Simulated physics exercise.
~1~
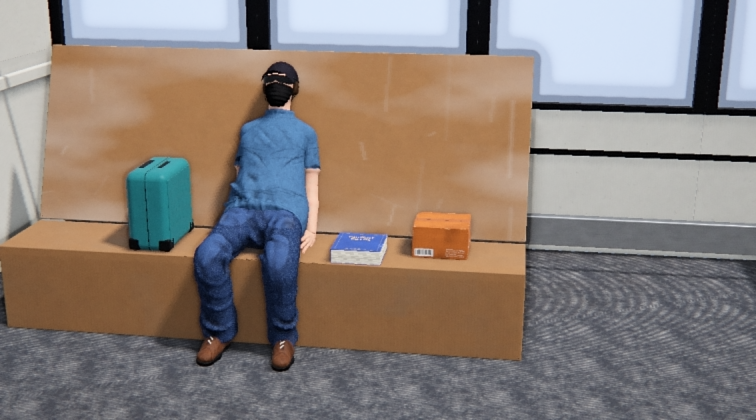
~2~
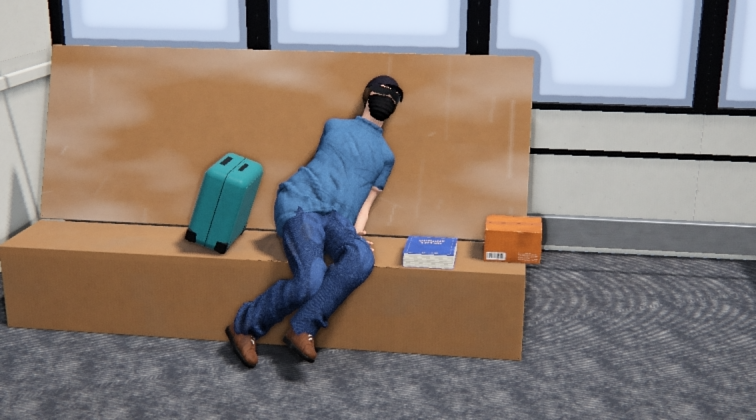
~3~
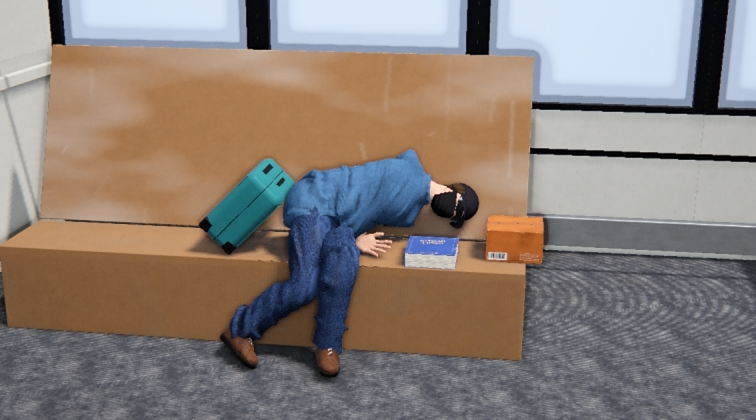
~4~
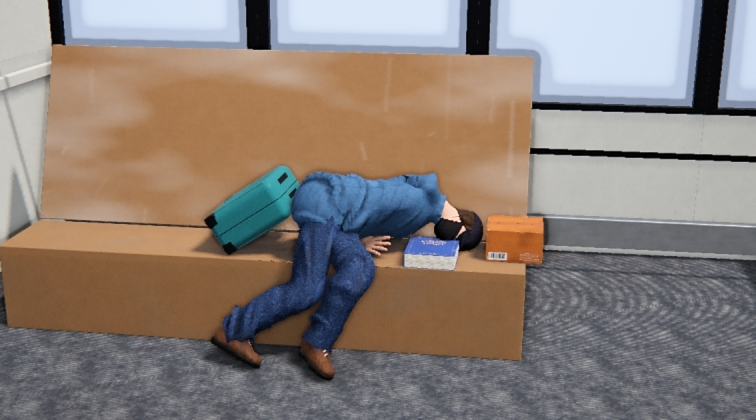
On a brown bench along the wall of a metro car, a limp commuter in a blue shirt, jeans and dark cap sits between an upright teal case on the left and a blue-topped folder and an orange carton on the right. Everything on the seat shifts rightward, the commuter tilting over and the case starting to lean. The commuter then topples sideways onto the bench, a hand resting near the folder, as the case leans further against the hips. Finally the commuter slumps face down beside the carton, hips still on the seat, and all three items remain on the bench.
